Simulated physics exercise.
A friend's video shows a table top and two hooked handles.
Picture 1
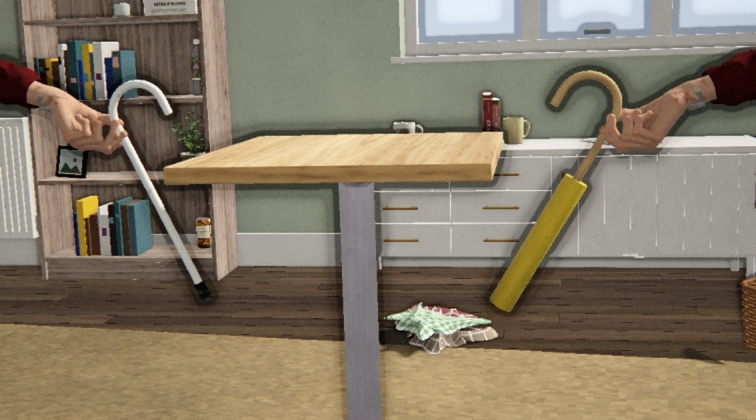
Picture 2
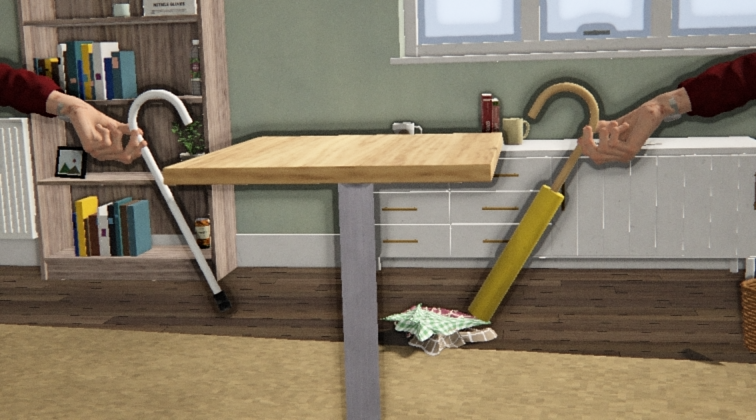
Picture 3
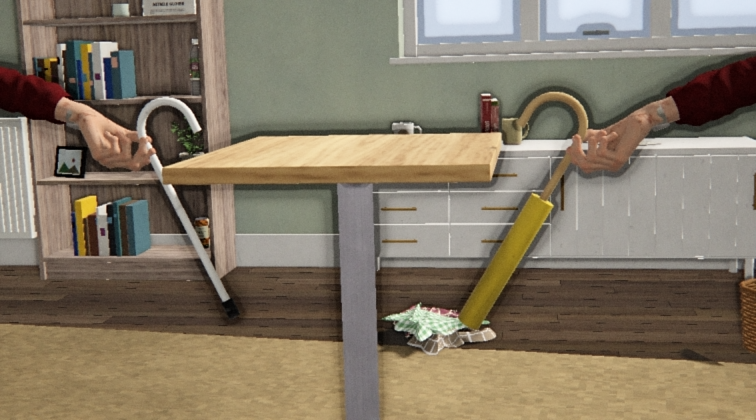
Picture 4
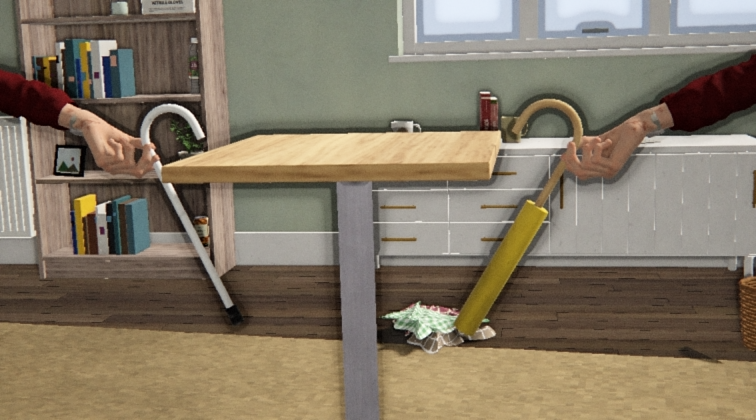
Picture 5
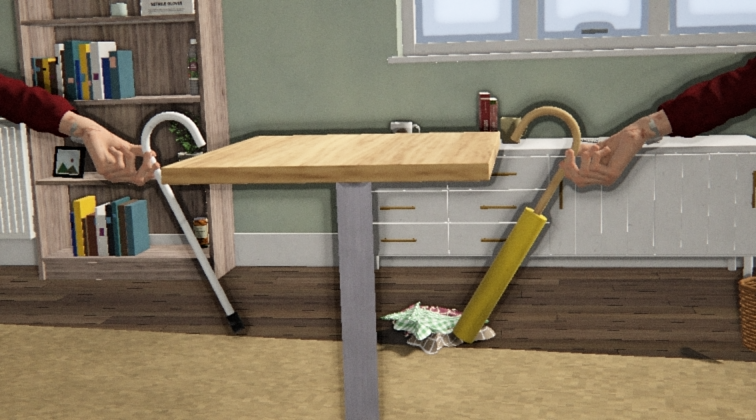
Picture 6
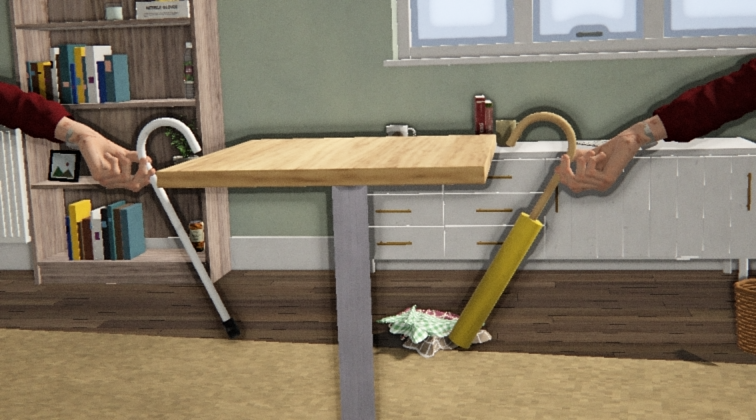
In the video, two hands hold a white cane on the left and a yellow umbrella on the right, moving them inward and slightly down until their hooked handles are beside opposite edges of a wooden table top.
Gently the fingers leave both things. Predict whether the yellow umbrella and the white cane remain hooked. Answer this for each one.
Prediction: The yellow umbrella comes down, the white cane comes down.
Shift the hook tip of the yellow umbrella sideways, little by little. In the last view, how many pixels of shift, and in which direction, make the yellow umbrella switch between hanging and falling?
You'd move it 20 pixels toward the left.
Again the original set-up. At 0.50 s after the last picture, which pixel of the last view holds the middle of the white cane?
The middle sits near (162, 412).
Then, 0.32 s later than the last frame, yellow umbrella fallen near (506, 398); white cane fallen near (214, 393).
Then, 0.50 s later than the last frame, yellow umbrella dropping; white cane dropping near (162, 412).
When it is over, the yellow umbrella drops past the edge; the white cane drops past the edge.
